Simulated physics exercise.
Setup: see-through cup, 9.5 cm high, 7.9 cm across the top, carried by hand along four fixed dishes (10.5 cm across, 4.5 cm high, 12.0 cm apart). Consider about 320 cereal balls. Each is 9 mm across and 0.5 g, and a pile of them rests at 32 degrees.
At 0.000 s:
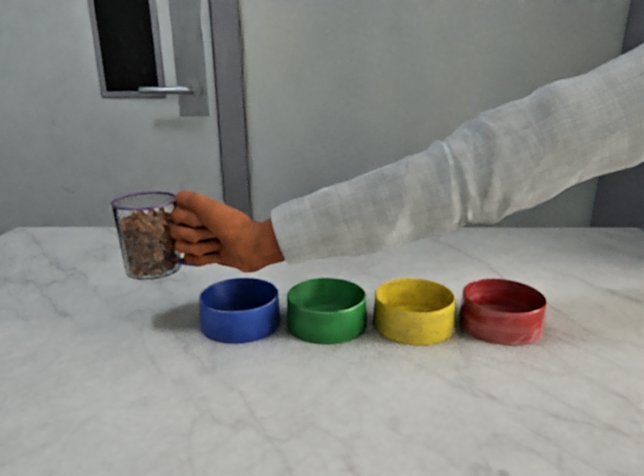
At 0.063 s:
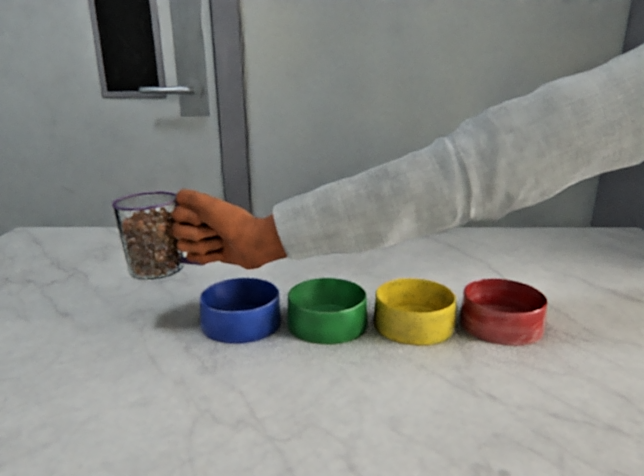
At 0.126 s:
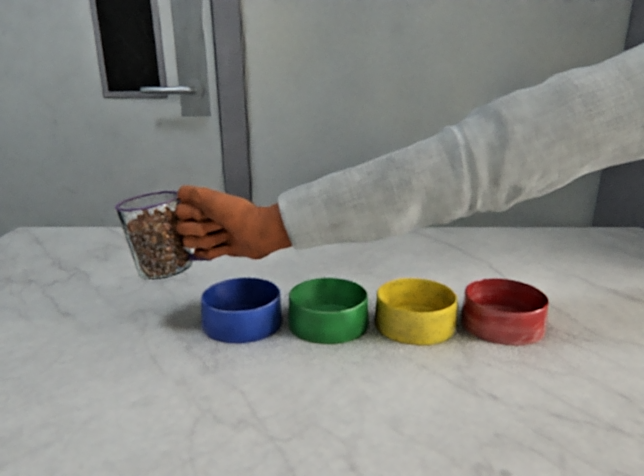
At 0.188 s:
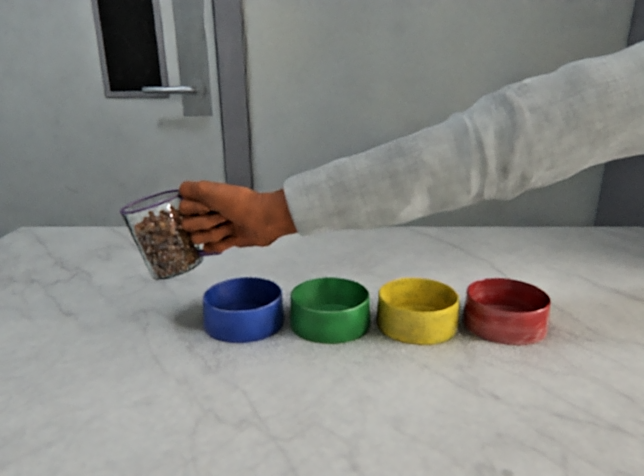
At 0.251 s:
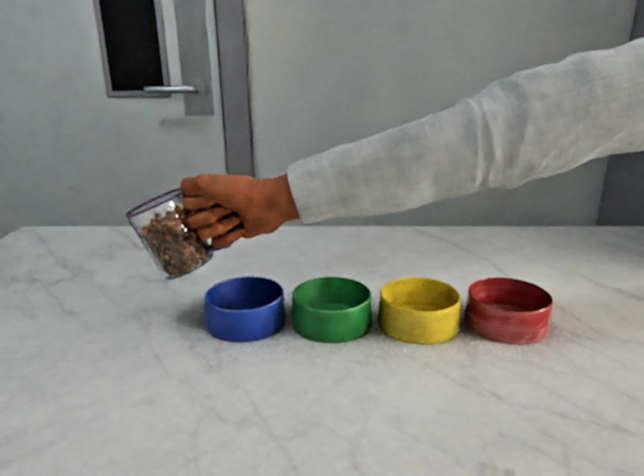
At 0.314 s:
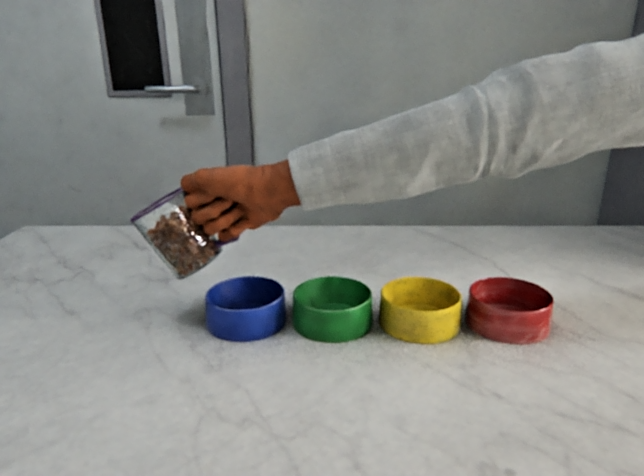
In this clip, a hand in a light sleeve holds a see-through cup of brown pieces left of blue, green, yellow and red dishes, then gradually tilts its rim leftward while the cup shifts slightly right.
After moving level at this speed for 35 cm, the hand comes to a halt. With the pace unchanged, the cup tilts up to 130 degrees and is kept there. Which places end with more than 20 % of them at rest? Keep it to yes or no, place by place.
Place by place: Red dish no, blue dish yes, green dish no, yellow dish no, counter no.
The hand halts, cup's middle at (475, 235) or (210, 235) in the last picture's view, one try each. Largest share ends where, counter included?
First try: Blue; second try: Counter.
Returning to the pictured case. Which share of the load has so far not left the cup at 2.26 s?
I'd put it at roughly 0 per cent.
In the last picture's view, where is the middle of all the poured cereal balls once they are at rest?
After settling, the middle sits near (242, 307).
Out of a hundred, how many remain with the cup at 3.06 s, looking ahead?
0 per cent.
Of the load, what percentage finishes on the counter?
Estimate: Near 5 per cent.
After 1.48 s, tilt 130 degrees; cup holds 0 %, blue 95 %.
After 2.26 s, tilt 130 degrees; cup holds 0 %, blue 95 %.
Then, at 3.06 s, tilt 130 degrees; cup holds 0 %, blue 95 %.
In the end, at 3.4 s, red 0 %, blue 95 %, green 0 %, yellow 0 %, counter 5 %.
